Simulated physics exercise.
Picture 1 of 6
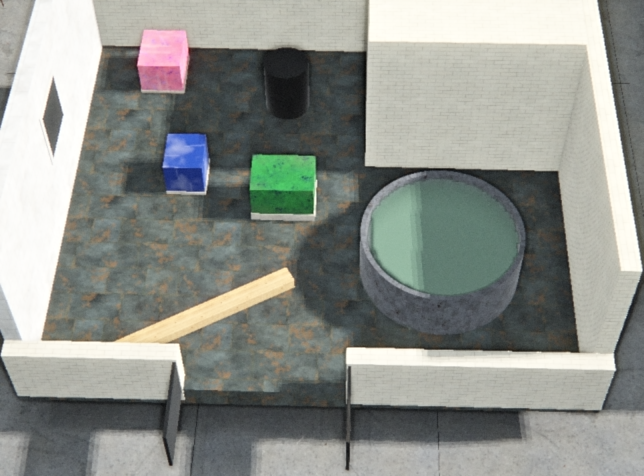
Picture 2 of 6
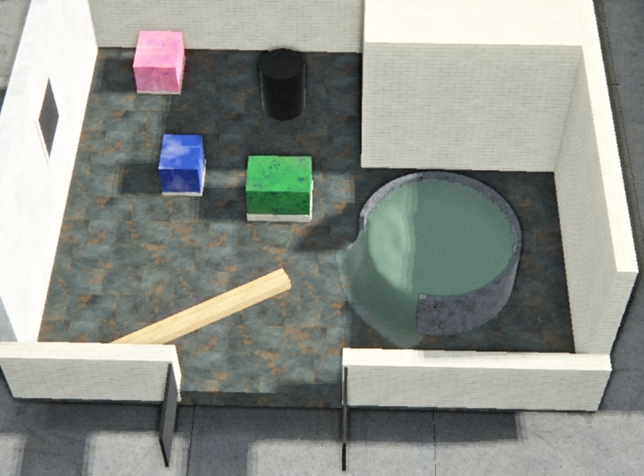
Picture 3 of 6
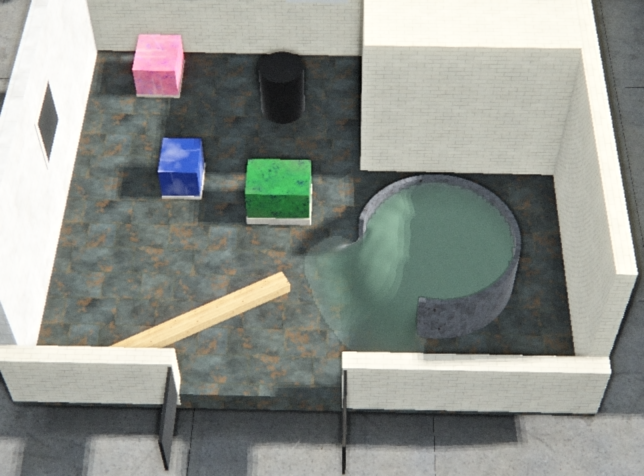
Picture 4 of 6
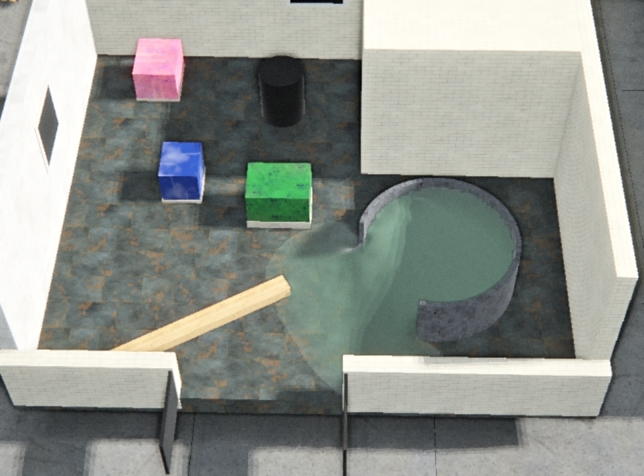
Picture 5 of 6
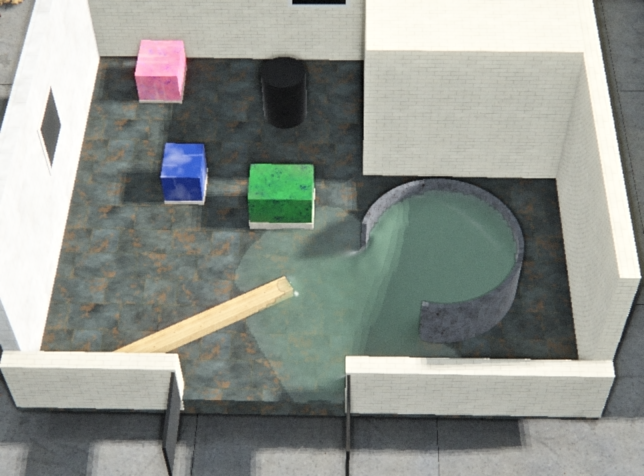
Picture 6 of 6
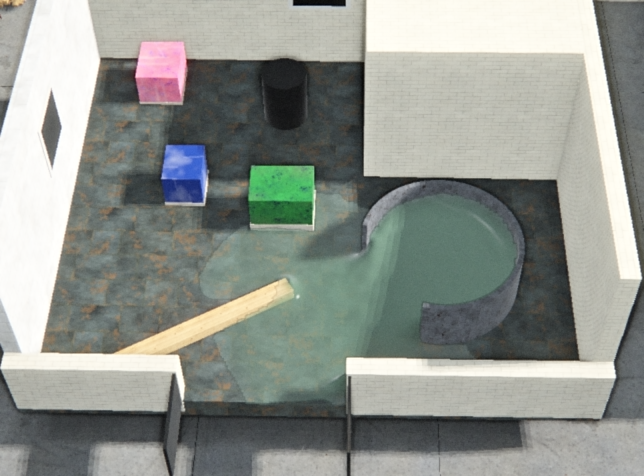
In a walled yard with pink, blue and green crates, water broke out through the left side of a round stone pool and spread across the dark floor, flowing around the end of a wooden beam.
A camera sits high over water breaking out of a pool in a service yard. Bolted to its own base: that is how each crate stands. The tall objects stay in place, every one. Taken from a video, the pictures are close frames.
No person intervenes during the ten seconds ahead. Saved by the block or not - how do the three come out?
They come out like this: The blue crate wet, the pink crate wet, the green crate dry.
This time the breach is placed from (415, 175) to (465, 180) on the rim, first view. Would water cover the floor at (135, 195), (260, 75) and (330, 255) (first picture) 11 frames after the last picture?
Spared; spared; drenched.
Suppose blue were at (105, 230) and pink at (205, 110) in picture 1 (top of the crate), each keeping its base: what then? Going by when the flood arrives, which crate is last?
The pink one.
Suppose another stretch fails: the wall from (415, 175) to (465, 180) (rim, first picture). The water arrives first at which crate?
My pick is the green crate.
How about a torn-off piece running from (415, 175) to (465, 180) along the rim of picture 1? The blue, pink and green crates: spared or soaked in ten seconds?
Going through them, the blue crate gets reached, the pink crate gets reached and the green crate gets reached.
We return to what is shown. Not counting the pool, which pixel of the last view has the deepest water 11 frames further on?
About at (181, 385).
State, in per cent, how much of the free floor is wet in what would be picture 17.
Roughly 50 per cent.
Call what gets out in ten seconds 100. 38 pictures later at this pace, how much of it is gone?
Approximately 85 in a hundred, I think.
A moment on, water covers 35 % of the floor; the blue crate water round its plinth, the pink crate not reached, the green crate water round its plinth.
Next, water covers 50 % of the floor; the blue crate water round its plinth, the pink crate not reached, the green crate water round its plinth.
Then, water covers 55 % of the floor; the blue crate water round its plinth, the pink crate not reached, the green crate water round its plinth.
Later, water covers 75 % of the floor; the blue crate water round its plinth, the pink crate water round its plinth, the green crate water round its plinth.
In the end, water covers 95 % of the floor; the blue crate was topped, the pink crate was topped, the green crate stayed above the water.
